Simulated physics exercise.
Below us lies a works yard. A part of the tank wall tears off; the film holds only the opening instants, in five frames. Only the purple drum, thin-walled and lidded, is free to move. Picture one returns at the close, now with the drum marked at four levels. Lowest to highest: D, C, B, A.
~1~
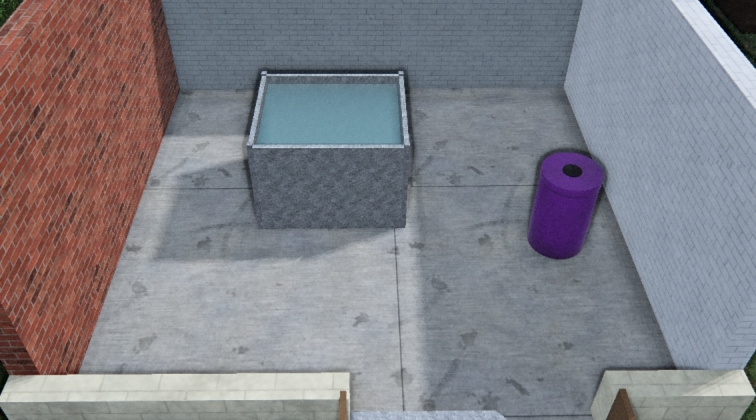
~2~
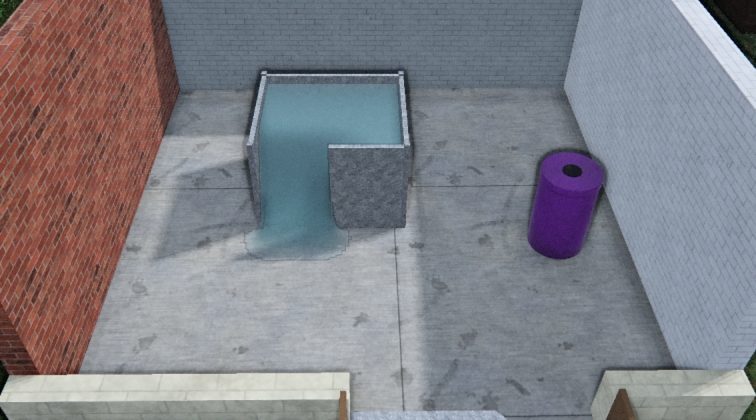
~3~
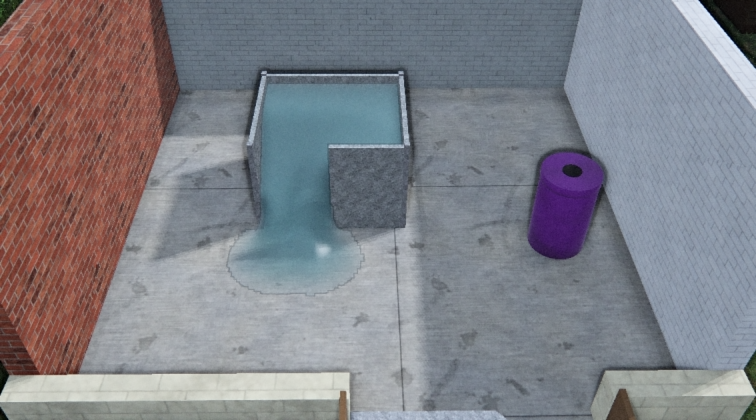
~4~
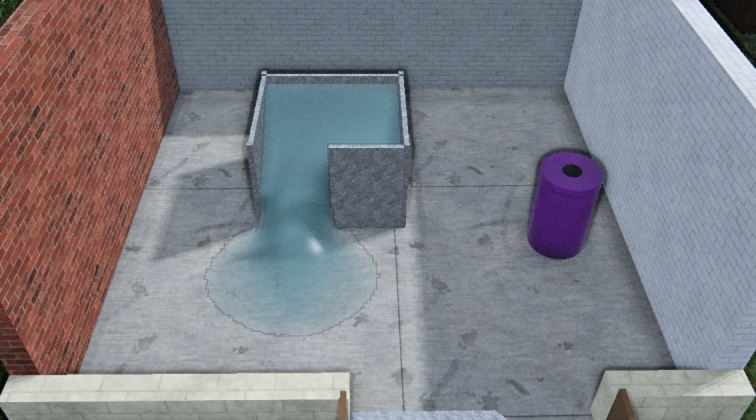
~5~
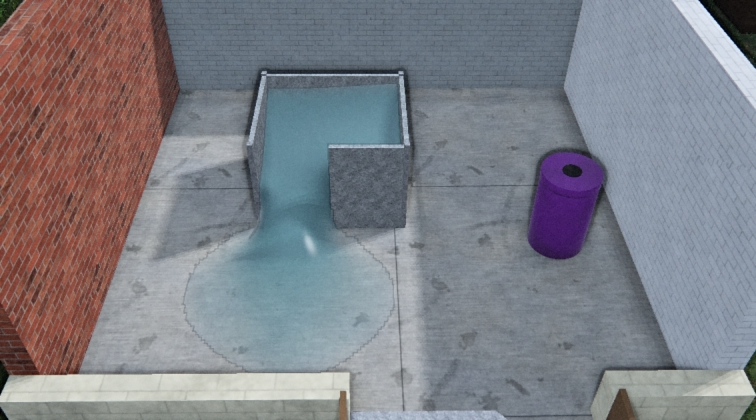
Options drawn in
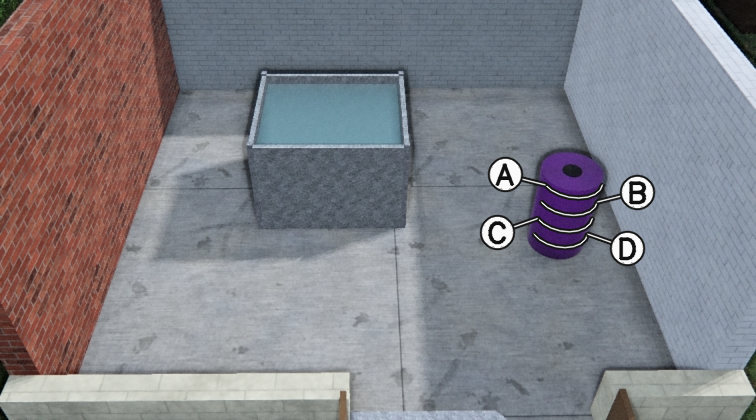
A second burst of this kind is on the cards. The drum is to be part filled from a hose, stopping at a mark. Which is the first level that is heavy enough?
D.
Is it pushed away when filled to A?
No, that is safe.
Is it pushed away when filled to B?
No.
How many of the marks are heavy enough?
All of the four.
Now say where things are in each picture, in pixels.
Lid of the purple drum at (573, 171); tank full, its middle at (331, 114); open gate at (477, 375).
Water covers 2 % of the ground and is seen nearest the drum at (337, 241).
Water covers 4 % of the ground and is seen nearest the drum at (349, 244).
Water covers 7 % of the ground and is seen nearest the drum at (368, 275).
Lid of the purple drum at (573, 171); water covers 11 % of the ground and is seen nearest the drum at (374, 271).
On the marked copy, A at (578, 198); B at (573, 215); C at (569, 231); D at (565, 247); from the bottom up D, C, B, A.
For mark A, it does not move.
For mark B, it does not move.
For mark C, it does not move.
For mark D, it does not move.
